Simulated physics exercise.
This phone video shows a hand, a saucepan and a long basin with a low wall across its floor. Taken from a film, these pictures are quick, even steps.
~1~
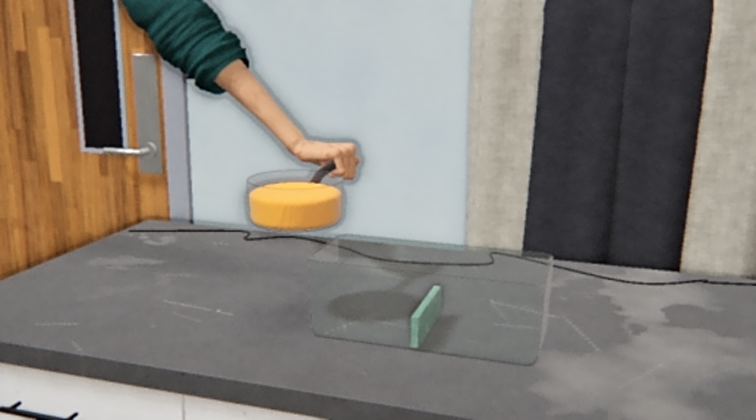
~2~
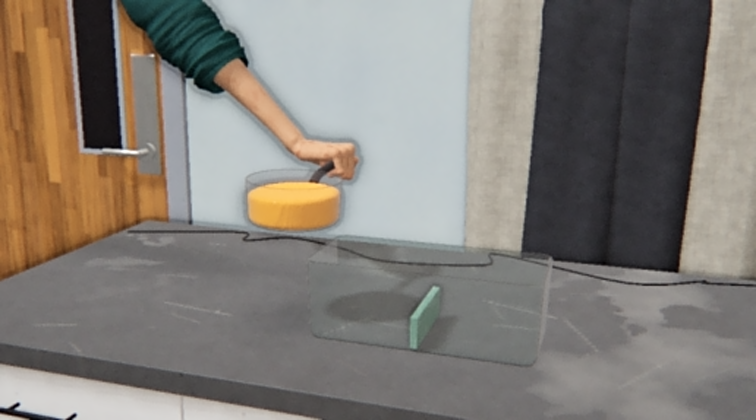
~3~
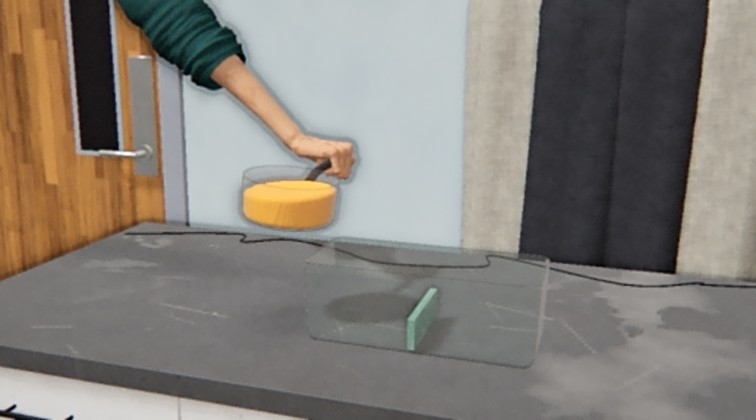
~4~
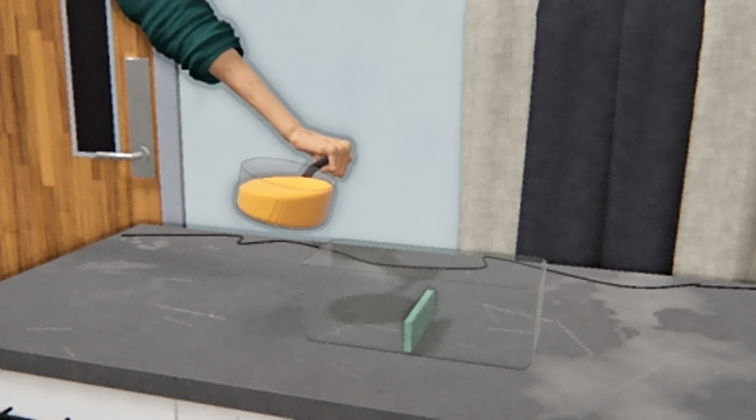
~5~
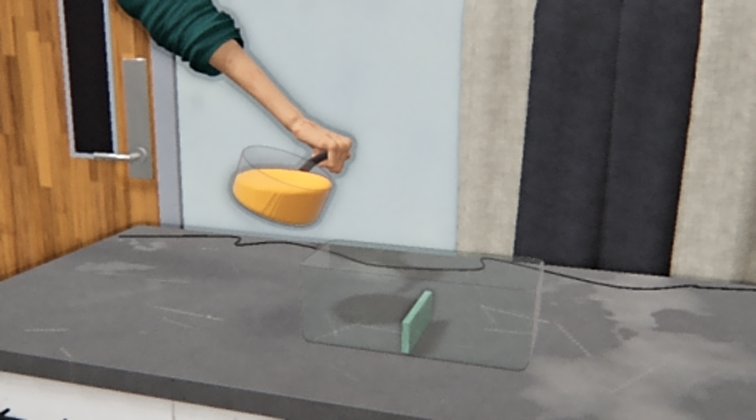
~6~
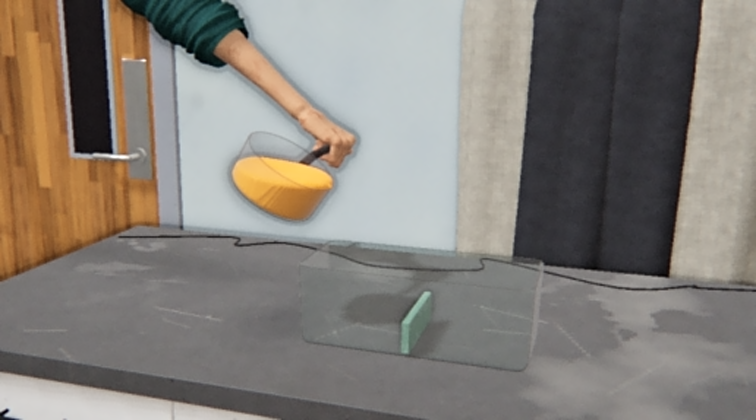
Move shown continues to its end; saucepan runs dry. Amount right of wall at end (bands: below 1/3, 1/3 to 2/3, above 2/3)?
Below 1/3.
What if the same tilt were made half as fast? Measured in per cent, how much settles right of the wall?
It comes to some 5 in a hundred.
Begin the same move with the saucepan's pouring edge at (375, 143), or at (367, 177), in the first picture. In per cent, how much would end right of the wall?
75 %, then 65 %.
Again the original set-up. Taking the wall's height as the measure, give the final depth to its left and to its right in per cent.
50 per cent for the left part, 10 for the right.
A moment on, the saucepan is tipped on its side and 45 per cent is still to pour, 5 is left of the wall and 0 right of it.
Next, the saucepan is tipped on its side and 6 per cent is still to pour, 64 is left of the wall and 14 right of it.
Then the saucepan is tipped on its side and 1 per cent is still to pour, 70 is left of the wall and 16 right of it.
Later the saucepan is tipped on its side and 0 per cent is still to pour, 77 is left of the wall and 18 right of it.
In the end 78 per cent lies left of the wall, 18 right of it and 4 outside.
